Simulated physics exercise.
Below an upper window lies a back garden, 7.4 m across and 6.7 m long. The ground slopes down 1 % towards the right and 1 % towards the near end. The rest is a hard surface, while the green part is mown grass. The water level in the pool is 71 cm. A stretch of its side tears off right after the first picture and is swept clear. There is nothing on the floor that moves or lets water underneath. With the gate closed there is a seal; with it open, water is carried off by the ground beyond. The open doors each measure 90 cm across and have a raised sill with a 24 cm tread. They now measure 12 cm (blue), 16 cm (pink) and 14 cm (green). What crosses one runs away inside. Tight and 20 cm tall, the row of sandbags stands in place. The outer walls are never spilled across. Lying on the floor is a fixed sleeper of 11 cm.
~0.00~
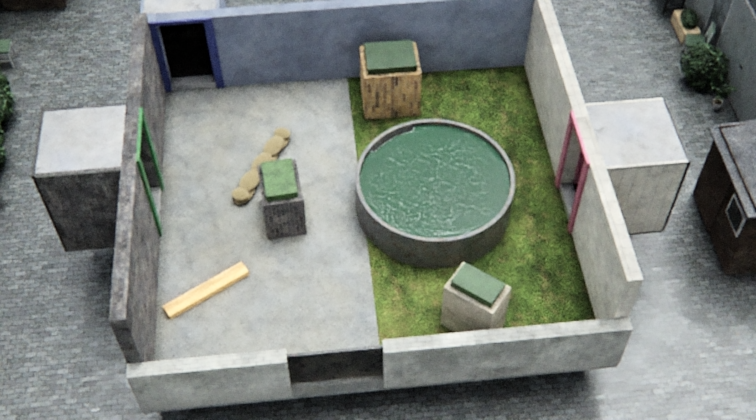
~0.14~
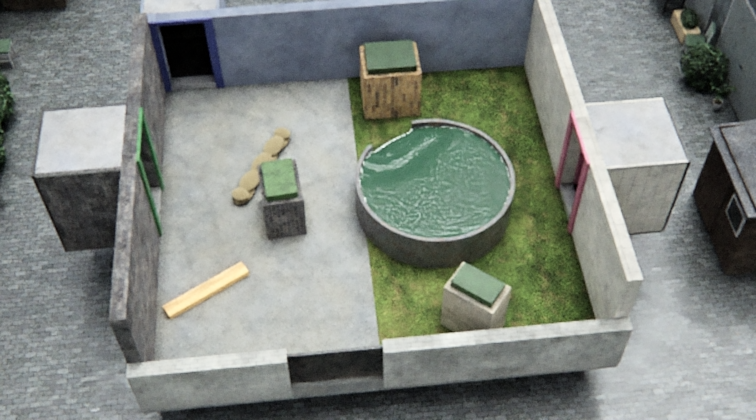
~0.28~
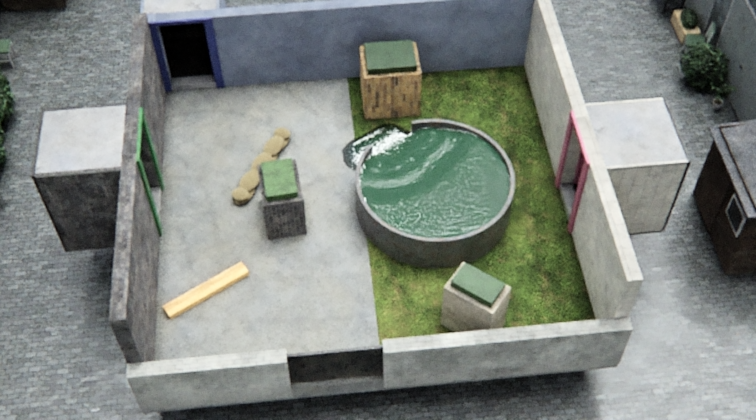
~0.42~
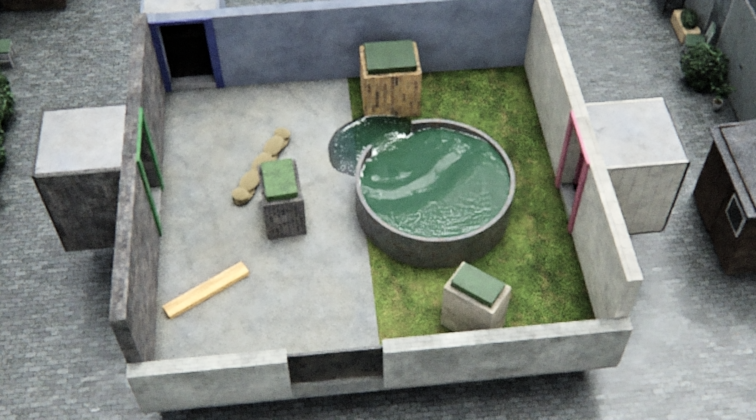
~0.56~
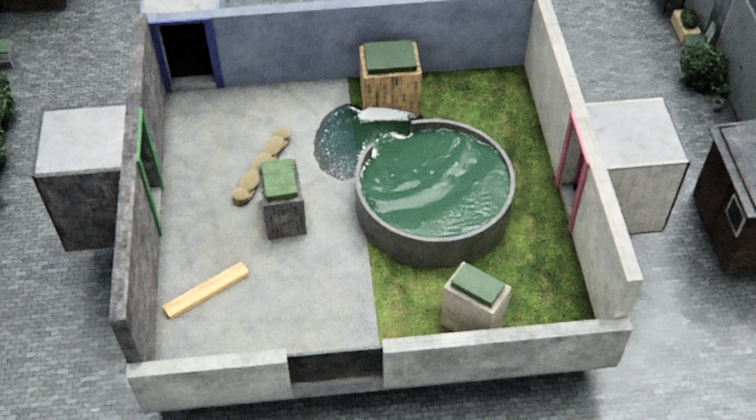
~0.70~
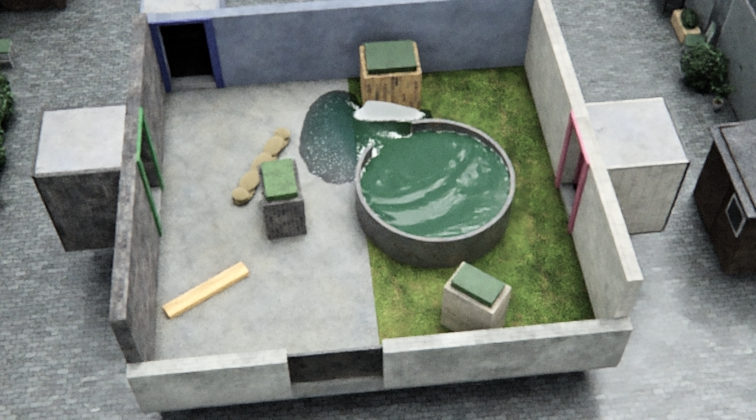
A round pool of green water stood full in a walled yard, then its far side gave way and water poured out, spreading left across the pale hard floor behind the sandbags.
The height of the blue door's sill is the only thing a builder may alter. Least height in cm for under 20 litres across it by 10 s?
Roughly 23 cm.
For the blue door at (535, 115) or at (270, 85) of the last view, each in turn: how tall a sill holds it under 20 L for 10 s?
About 7.0 cm, then about 18 cm.
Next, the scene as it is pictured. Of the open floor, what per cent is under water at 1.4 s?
I'd estimate about 20 percent.
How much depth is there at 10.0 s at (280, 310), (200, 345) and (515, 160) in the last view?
The three readings, in order, are 4, 6 and 9 cm.
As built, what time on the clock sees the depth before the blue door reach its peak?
It peaks at about 3.4 s.
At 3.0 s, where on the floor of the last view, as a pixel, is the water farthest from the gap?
(166, 91).
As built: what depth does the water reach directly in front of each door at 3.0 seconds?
Lab note, cm: Blue 21; pink 0; green 2.
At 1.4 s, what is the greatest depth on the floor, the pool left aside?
Roughly 46 cm.
After 1.4 s water covers 20 % of the floor, deepest (46 cm) near (376, 122); it has not reached the blue door.
After 3.0 s water covers 40 % of the floor, deepest (34 cm) near (184, 103); 21 cm at the blue door, 16 litres in over its 12 cm sill.
After 10.0 s water covers 95 % of the floor, deepest (18 cm) near (232, 269); 8 cm at the blue door, 118 litres in over its 12 cm sill.
At the blue door as built, the water arrived by 1.7 s and peaked near 23 cm at 3.4 s.
With a sill of 19 cm, 37 litres would have come in within the 10 s; with 26 cm, 10 litres. So under 20 litres takes about 23 cm.
